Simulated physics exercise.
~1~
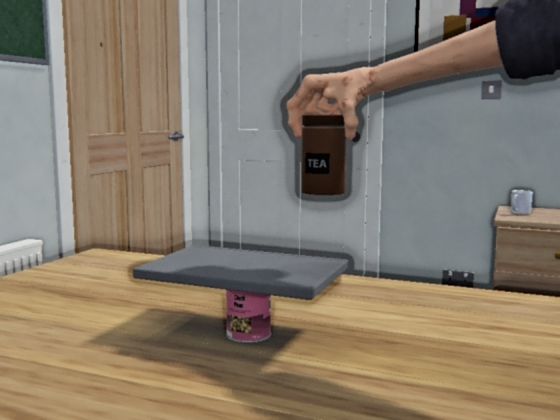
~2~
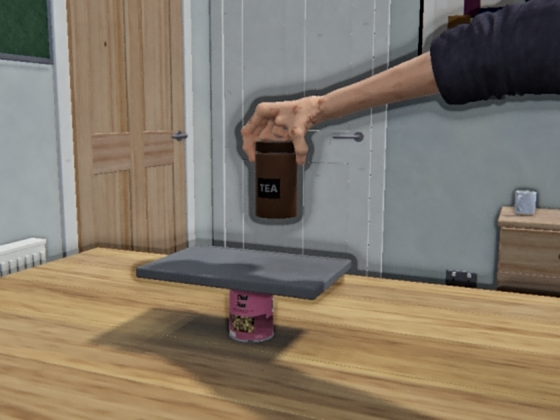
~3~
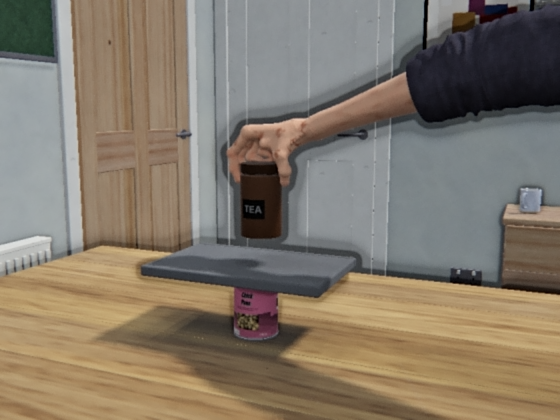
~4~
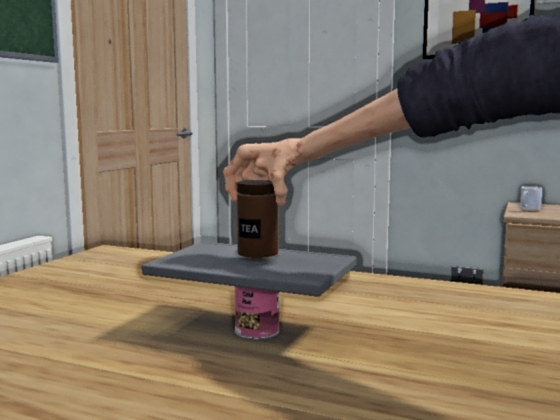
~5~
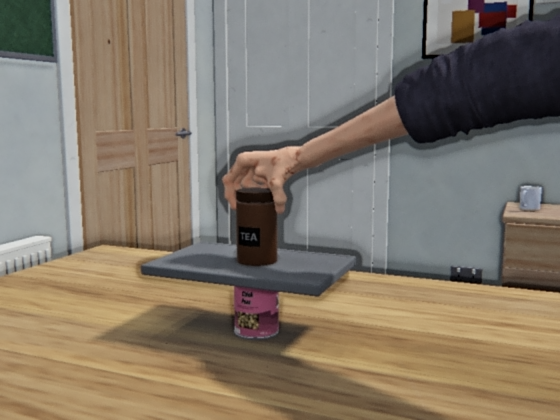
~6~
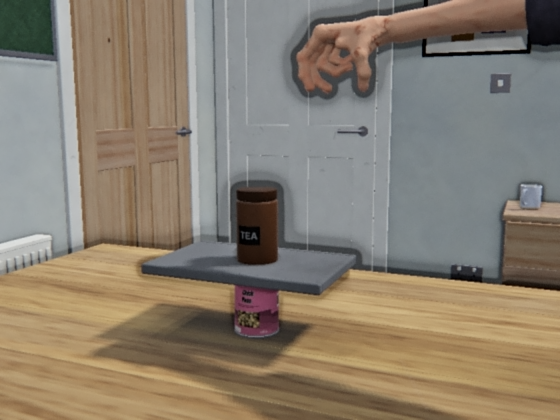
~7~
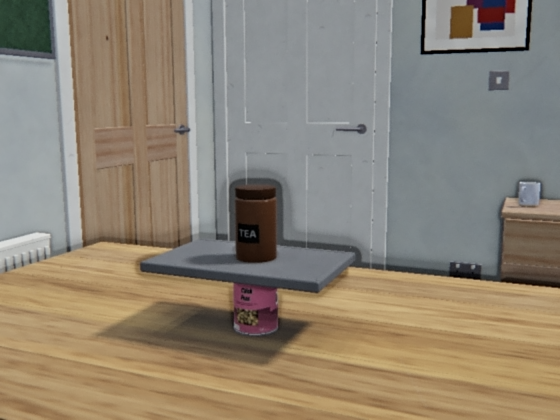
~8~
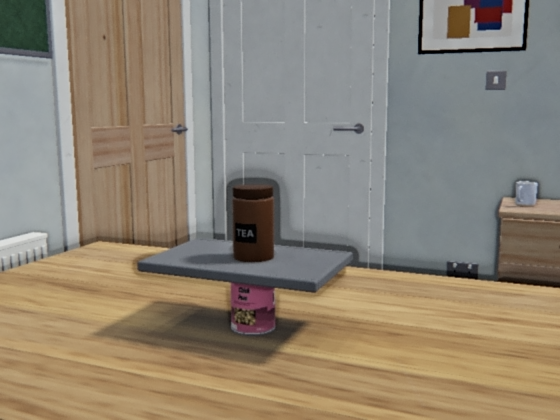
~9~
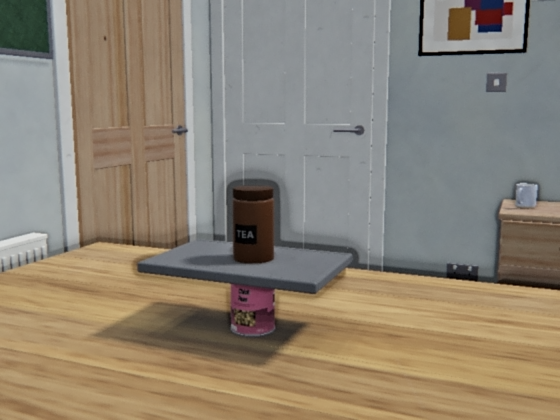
A brown jar is lowered by hand onto a grey slab balanced on a pink tin, and stays.
